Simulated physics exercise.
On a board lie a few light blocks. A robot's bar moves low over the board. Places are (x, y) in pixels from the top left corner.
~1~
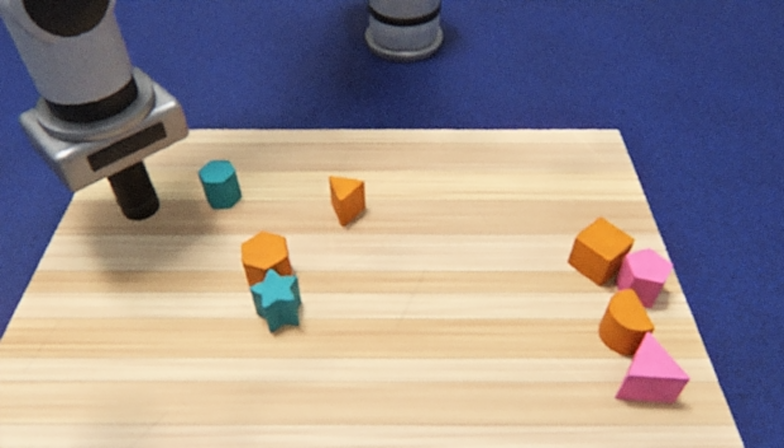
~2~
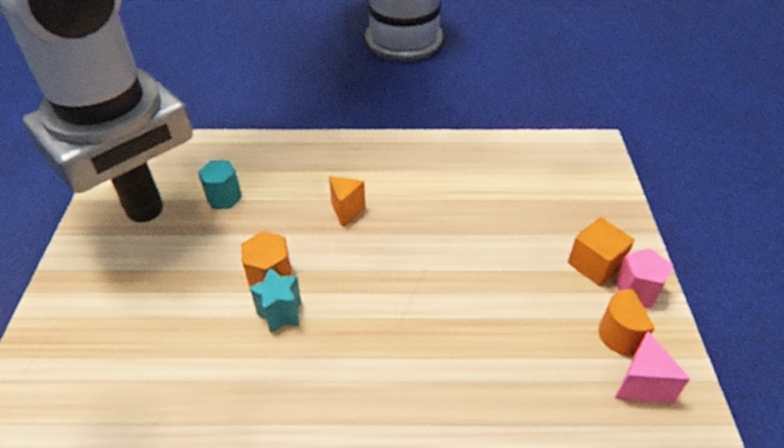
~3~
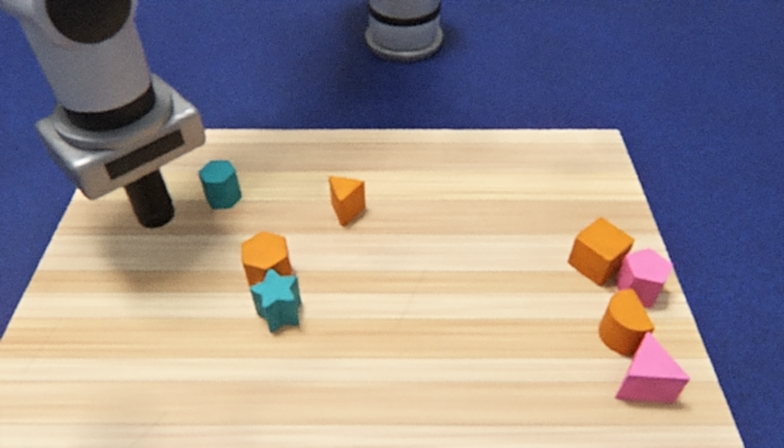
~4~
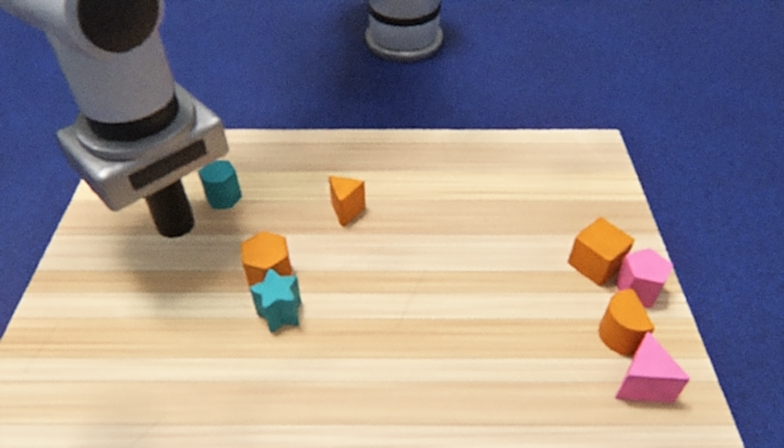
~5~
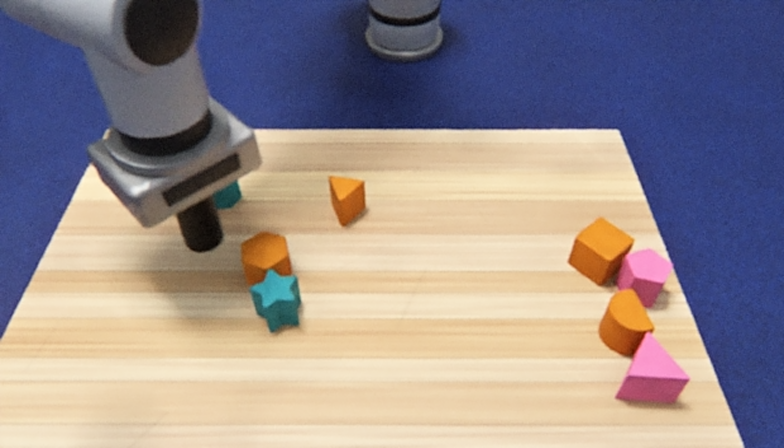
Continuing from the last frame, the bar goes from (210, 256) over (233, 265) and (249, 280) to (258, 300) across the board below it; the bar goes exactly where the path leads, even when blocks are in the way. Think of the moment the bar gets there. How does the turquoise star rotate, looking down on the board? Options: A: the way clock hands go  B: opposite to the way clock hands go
A (the way clock hands go)
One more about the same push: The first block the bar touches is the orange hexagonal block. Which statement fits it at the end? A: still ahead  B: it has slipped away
(B)
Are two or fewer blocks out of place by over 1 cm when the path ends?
My answer is yes.
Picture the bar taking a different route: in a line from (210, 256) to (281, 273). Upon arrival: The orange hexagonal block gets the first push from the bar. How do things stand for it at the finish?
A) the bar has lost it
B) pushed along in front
My answer is option B.
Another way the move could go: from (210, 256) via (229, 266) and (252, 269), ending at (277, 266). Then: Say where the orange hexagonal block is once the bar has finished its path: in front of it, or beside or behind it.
It keeps leading.
The first path, step by step. Halfway along, bar (238, 255); orange hexagonal block (278, 253); turquoise star (280, 292), turned 25° clockwise.
At the end, bar (253, 284); turquoise hexagonal block unmoved; orange hexagonal block (295, 262), turned 60° anticlockwise; turquoise star (288, 296), turned 60° clockwise.
